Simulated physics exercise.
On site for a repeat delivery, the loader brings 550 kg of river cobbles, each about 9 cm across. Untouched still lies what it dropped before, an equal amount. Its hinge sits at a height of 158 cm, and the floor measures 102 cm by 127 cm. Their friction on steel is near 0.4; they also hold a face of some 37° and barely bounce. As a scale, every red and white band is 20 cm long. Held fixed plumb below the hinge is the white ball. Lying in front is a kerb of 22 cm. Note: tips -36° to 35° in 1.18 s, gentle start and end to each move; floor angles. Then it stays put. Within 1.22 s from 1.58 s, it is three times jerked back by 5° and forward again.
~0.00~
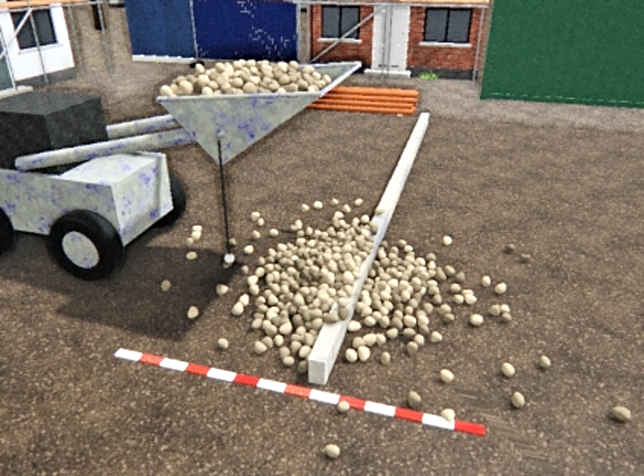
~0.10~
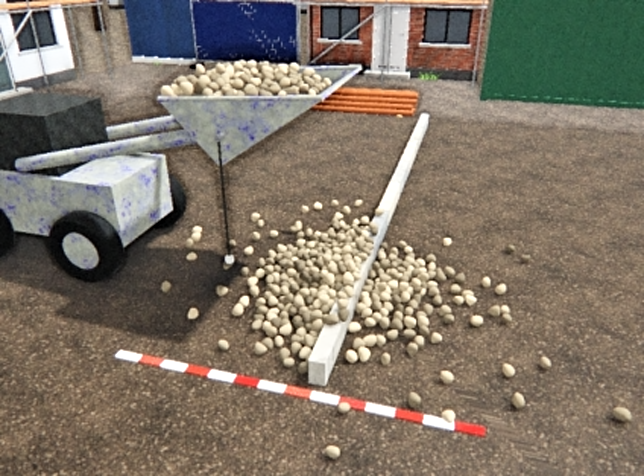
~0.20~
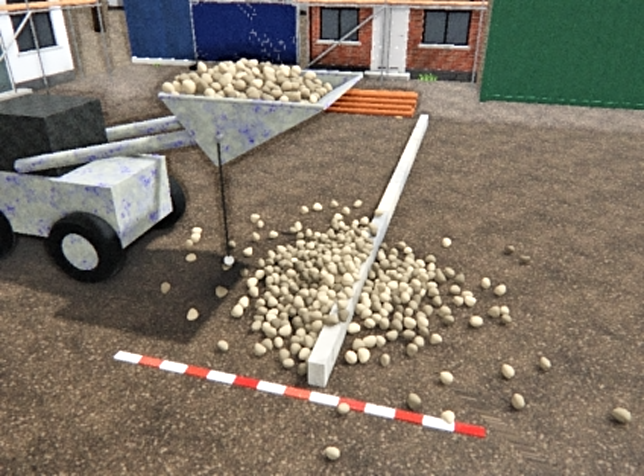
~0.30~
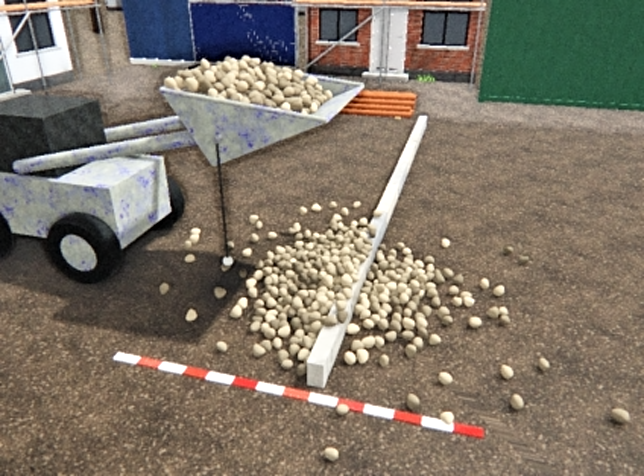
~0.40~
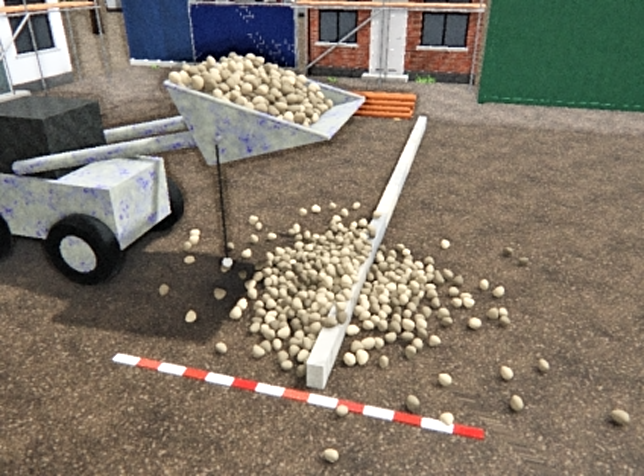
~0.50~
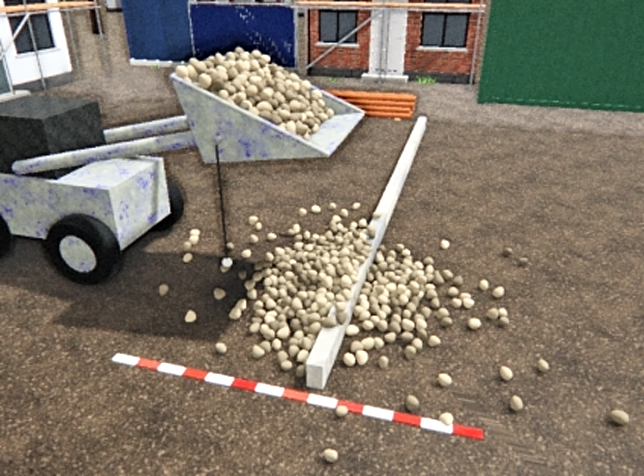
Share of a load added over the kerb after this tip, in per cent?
Some 89 %.
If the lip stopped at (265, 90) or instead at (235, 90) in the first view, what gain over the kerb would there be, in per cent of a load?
Around 25 percent, then around 5 percent.
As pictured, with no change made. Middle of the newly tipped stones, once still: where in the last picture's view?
Roughly at (406, 288) in the last picture.
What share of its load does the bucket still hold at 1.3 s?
Close to 65 per cent of the load.
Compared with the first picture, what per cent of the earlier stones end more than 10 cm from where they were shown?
I'd say roughly 15 per cent of them.
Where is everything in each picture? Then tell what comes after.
The first frame shows lip at (321, 94), floor tilted -36°, highest stones at (250, 69). The earlier load is highest near (347, 252), 32 cm above ground level, 75 % on this side of the kerb, 25 % over the kerb.
In the second frame, the bucket is at -35°, its lip at (322, 98); the top of the load is at (250, 70); the stones move at 0.1 m/s on average.
In the third frame, the bucket is at -31°, its lip at (325, 107); the top of the load is at (242, 68); the stones move at 0.2 m/s on average.
The fourth frame shows lip at (327, 121), floor tilted -25°, highest stones at (233, 65); the stones move at 0.3 m/s on average.
In the fifth frame, the bucket is at -17°, its lip at (329, 138); the top of the load is at (237, 62); the stones move at 0.4 m/s on average.
The sixth frame shows lip at (329, 155), floor tilted -9°, highest stones at (242, 58); the stones move at 0.4 m/s on average.
After 0.9 s the floor is at 24°; in per cent of one load, 100 in the bucket, 75 on this side of the kerb, 25 over the kerb; the foremost stones are at (525, 329).
After 1.3 s the floor is at 35°; in per cent of one load, 67 in the bucket, 107 on this side of the kerb, 26 over the kerb; the foremost stones are at (525, 329).
After 3.2 s the floor is at 35°; in per cent of one load, 0 in the bucket, 86 on this side of the kerb, 114 over the kerb; the foremost stones are at (587, 311).
After 6.0 s the floor is at 35°; in per cent of one load, 0 in the bucket, 86 on this side of the kerb, 114 over the kerb; the foremost stones are at (587, 311). Net gain over the kerb, 89.
